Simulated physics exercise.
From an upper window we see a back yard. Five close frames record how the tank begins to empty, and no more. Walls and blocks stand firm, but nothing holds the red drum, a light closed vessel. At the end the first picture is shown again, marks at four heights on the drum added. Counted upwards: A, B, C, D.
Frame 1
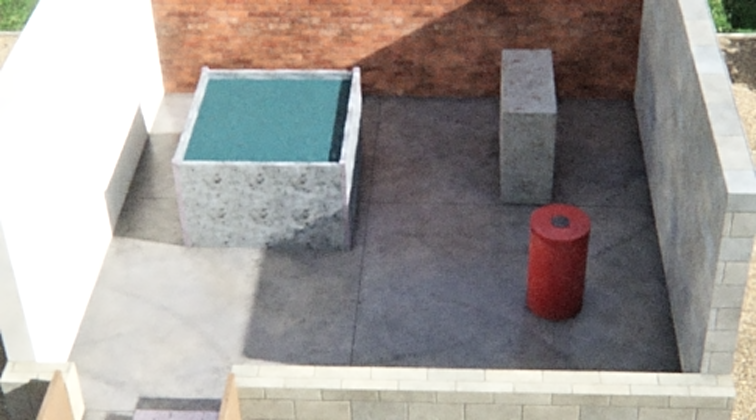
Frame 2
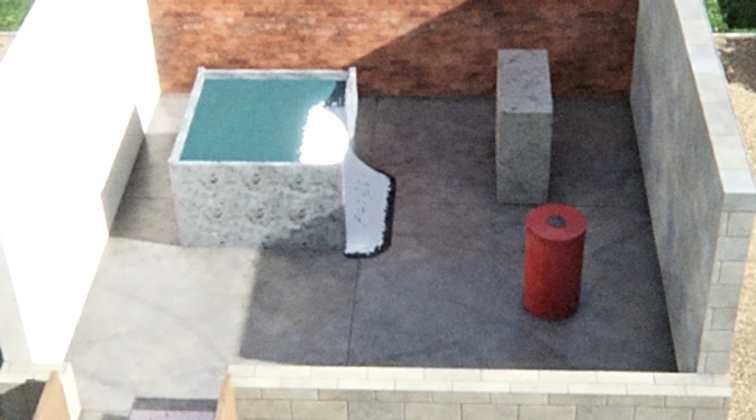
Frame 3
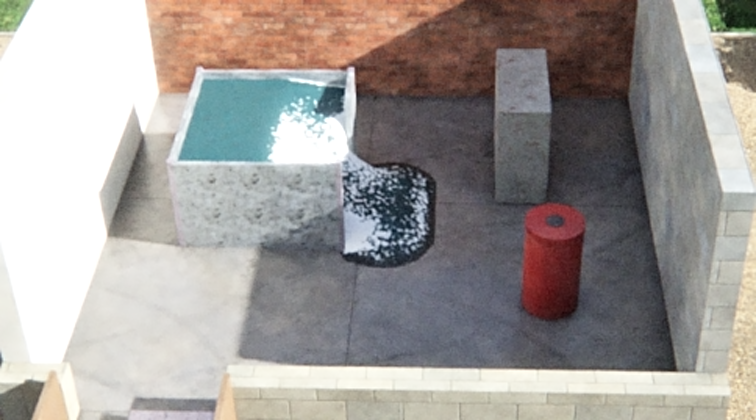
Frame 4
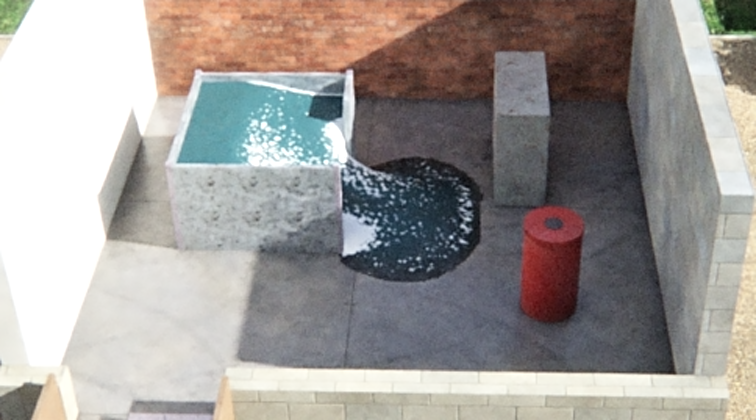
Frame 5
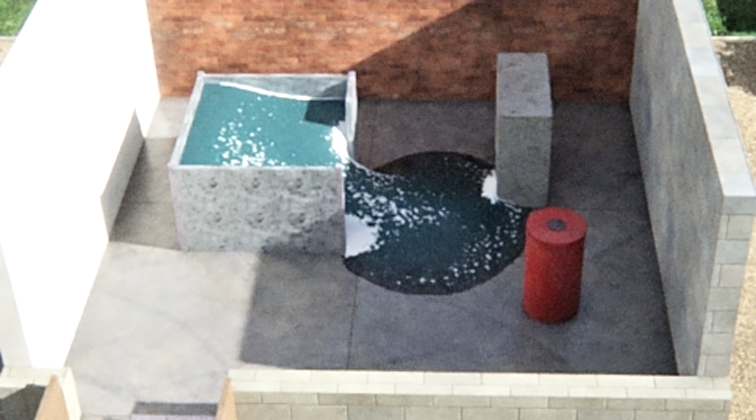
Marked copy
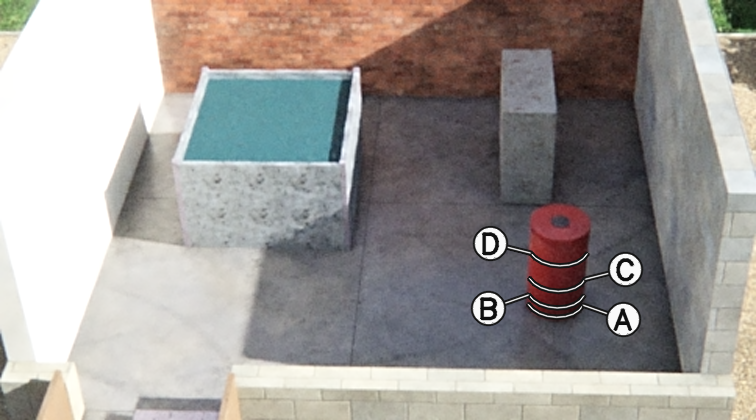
A walled back yard held a full tank of water, a grey block and a red drum; water burst from the tank's right side and spread rightward across the ground, reaching the block.
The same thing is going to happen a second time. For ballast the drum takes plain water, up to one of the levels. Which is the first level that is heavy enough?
Level D.
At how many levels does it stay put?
One.
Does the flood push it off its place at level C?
Yes, that goes wrong.
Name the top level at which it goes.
C.
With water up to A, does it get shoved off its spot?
Yes, that goes wrong.
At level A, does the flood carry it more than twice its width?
Yes, clearly.
In white, A at (556, 317); B at (557, 307); C at (558, 291); D at (559, 265); from the bottom up A, B, C, D.
Choosing A, it is pushed about 8 times its own width away.
Choosing B, it is pushed about 4 times its own width away.
Choosing C, it is pushed about its own width away.
Choosing D, it does not move.
